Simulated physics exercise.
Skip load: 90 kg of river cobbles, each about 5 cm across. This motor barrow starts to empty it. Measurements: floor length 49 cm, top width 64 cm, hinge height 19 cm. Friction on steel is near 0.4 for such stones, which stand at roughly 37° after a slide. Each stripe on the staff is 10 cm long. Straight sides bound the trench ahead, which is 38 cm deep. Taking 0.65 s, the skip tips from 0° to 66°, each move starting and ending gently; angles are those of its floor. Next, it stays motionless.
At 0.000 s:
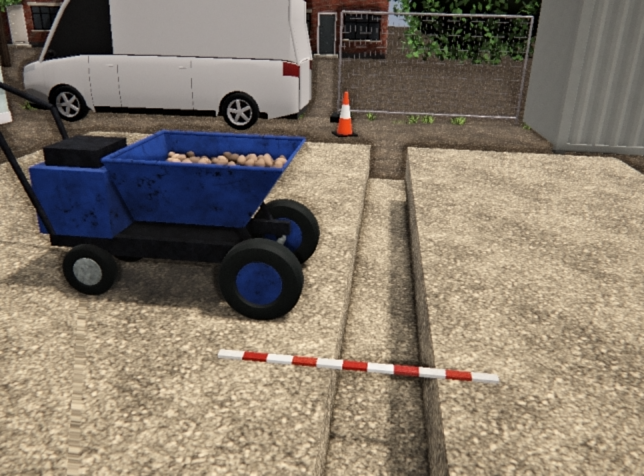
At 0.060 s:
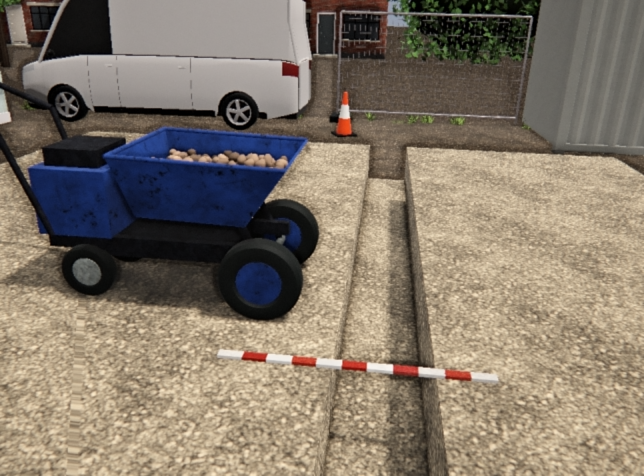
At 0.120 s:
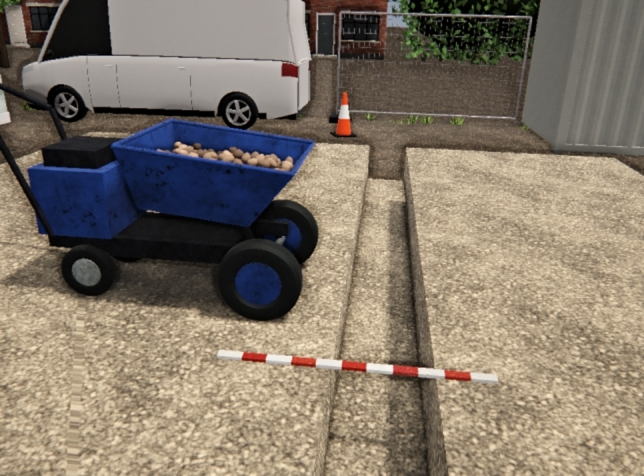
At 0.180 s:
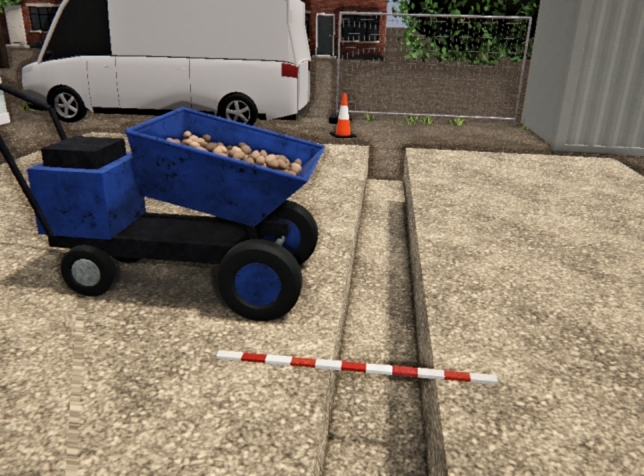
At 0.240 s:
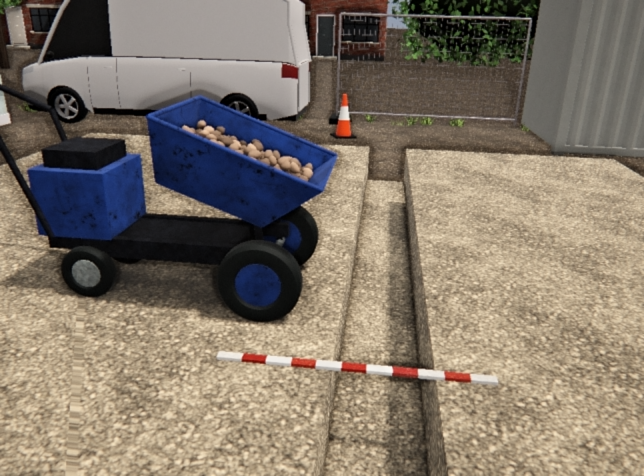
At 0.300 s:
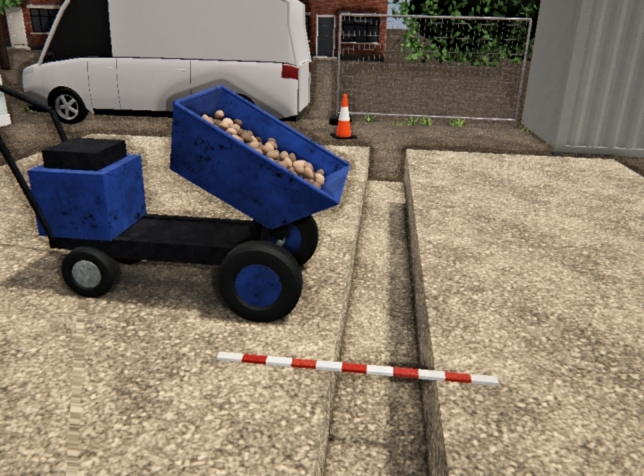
On a gravelly yard with a parked white van and a traffic cone behind, the blue skip of a motor barrow, loaded with rounded stones, tilts steadily forward to the right beside a narrow trench while its wheels stay still.
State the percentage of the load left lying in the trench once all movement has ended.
The share left there is about 53 per cent.
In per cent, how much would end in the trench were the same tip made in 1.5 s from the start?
Near 75 per cent.
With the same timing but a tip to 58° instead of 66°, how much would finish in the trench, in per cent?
Then about 30 per cent.
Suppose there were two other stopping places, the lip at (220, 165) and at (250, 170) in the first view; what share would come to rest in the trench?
I'd expect close to 85 per cent at the first and 70 per cent at the second.
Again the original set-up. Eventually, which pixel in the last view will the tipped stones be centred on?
Their middle is at about (415, 353).
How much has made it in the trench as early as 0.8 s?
At that moment: Approx. 10 %.
After 0.5 s the floor is at 56°; 100 % in the skip; the foremost stones are at (352, 216).
After 0.8 s the floor is at 66°; 87 % in the skip, 12 % in the trench, 1 % past the trench; the foremost stones are at (431, 278).
After 1.1 s the floor is at 66°; 38 % in the skip, 26 % in the trench, 37 % past the trench; the foremost stones are at (544, 297).
After 3.0 s the floor is at 66°; 9 % in the skip, 53 % in the trench, 38 % past the trench; the foremost stones are past the picture's edge.
